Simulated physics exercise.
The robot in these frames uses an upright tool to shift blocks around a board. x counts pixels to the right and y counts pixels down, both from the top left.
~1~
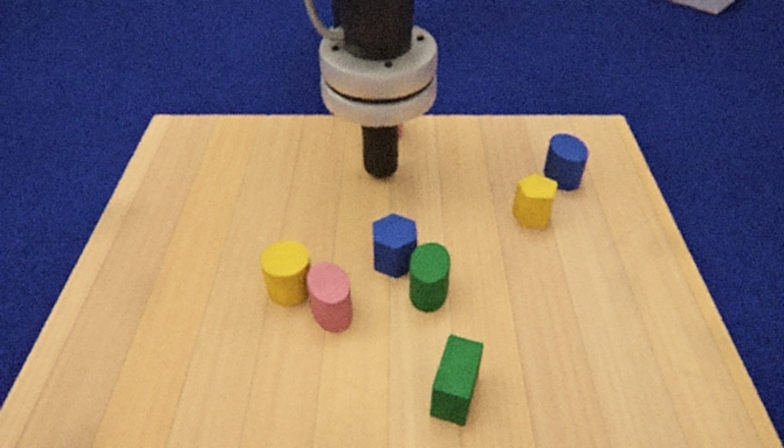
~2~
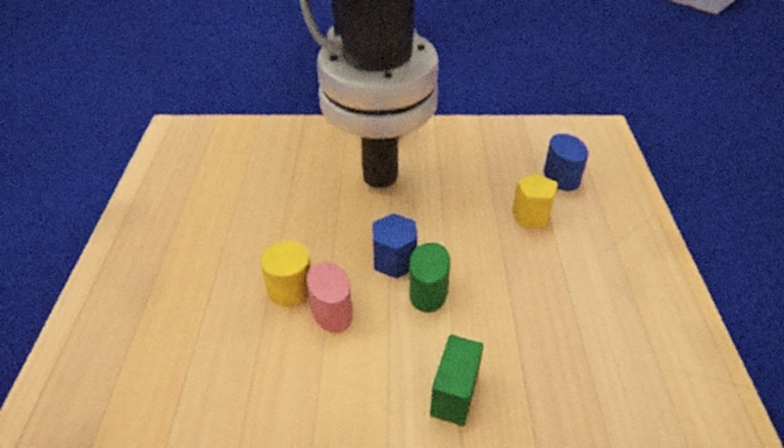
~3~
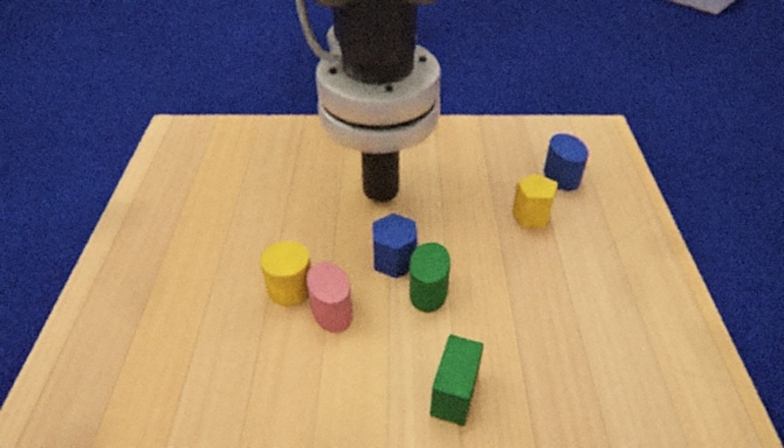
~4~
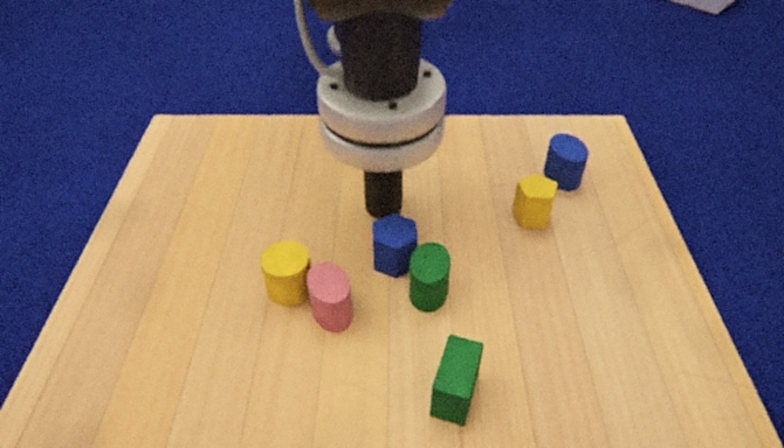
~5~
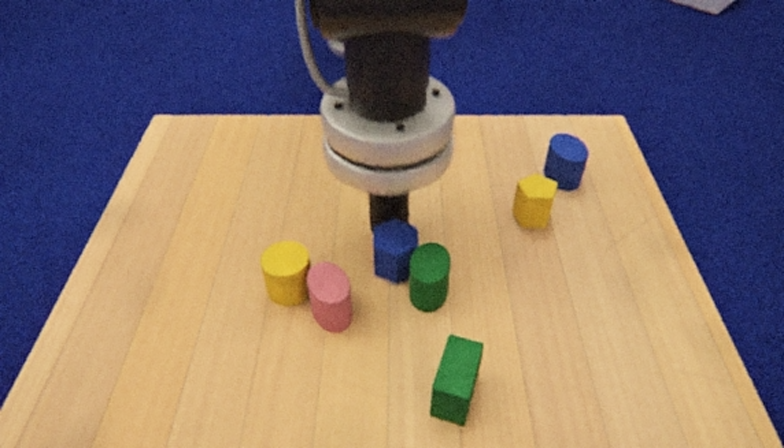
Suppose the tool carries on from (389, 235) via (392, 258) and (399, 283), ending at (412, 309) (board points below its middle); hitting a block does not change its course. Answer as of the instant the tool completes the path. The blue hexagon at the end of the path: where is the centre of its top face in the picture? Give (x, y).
That would be at about pixel (404, 316).
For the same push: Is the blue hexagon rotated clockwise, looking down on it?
Yes - that is the case.
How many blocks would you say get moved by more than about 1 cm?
Looking at the path, I think two of the blocks end up more than 1 cm away.
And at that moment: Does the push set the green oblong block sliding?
Short answer: No.
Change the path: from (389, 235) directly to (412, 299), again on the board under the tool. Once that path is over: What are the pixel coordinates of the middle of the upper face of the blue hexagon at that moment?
It comes to (393, 302).
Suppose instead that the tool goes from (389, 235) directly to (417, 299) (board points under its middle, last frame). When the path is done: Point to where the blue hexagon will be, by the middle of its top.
Around (394, 301).
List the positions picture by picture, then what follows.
The first picture shows tip of the tool (381, 167), middles of tops, pink oval (328, 281), blue hexagon (395, 230), green oval (430, 261), green oblong block (459, 365).
The second picture shows tool (381, 178), nothing pushed.
The third picture shows tool (381, 191), nothing pushed.
The fourth picture shows tool (384, 208), nothing pushed.
The fifth picture shows tool (389, 228), pink oval (328, 281), blue hexagon (396, 236), green oval (430, 261), green oblong block (459, 365).
On the path given first. Halfway along, tool (395, 265); blue hexagon (402, 277); green oval (449, 284), turned 30° anticlockwise.
At the end, tool (412, 302); pink oval unmoved; blue hexagon (404, 316), turned 35° clockwise; green oval (459, 290), turned 45° anticlockwise; green oblong block unmoved.
